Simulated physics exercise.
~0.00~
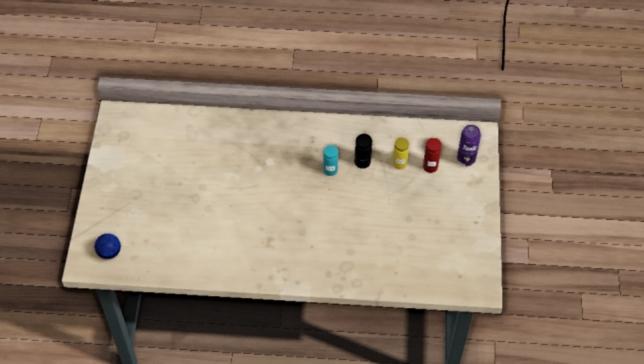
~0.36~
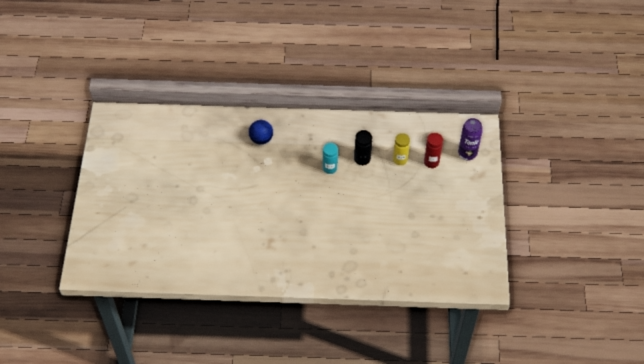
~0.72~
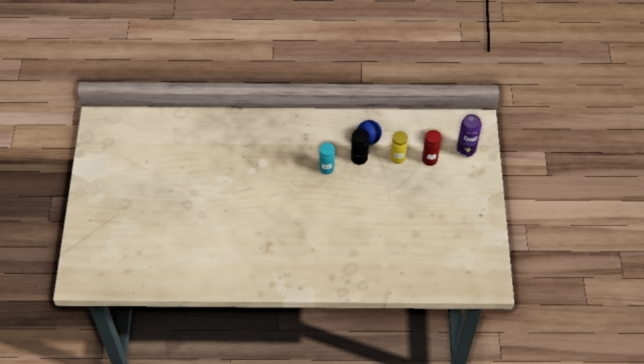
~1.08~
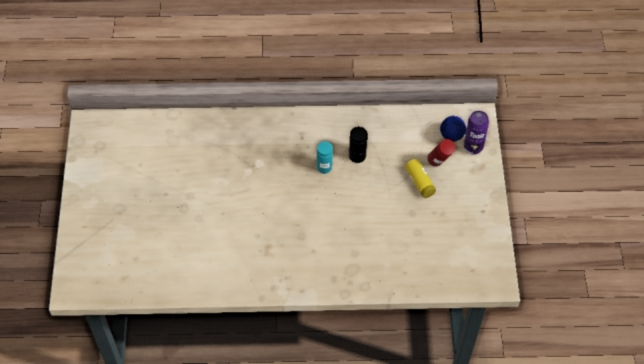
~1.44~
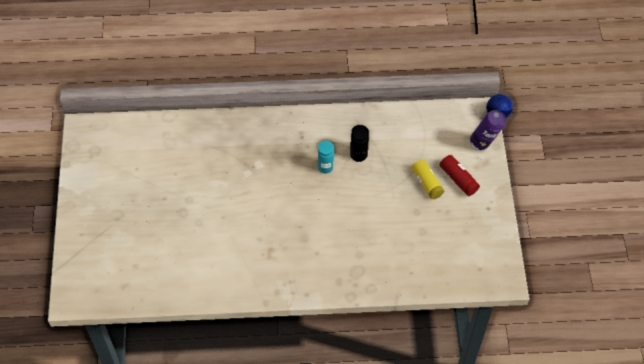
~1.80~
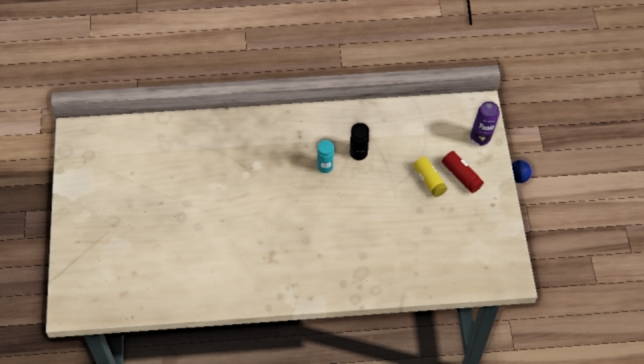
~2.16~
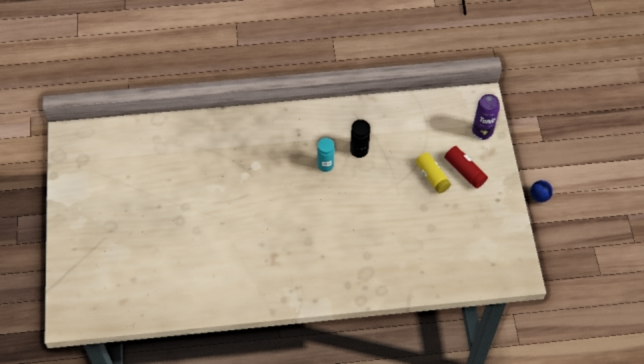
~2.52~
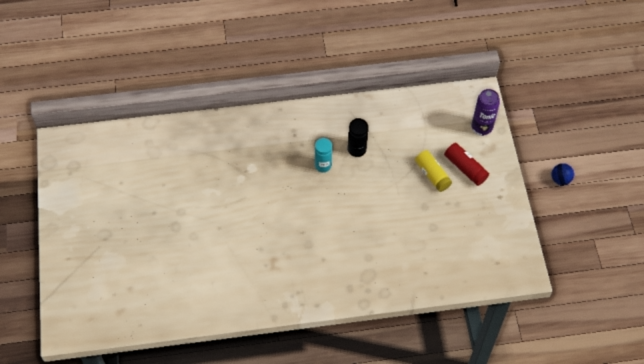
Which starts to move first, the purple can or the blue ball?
The blue ball moves first, and the purple can only moves later, once the ball has travelled along the rail to the right end.
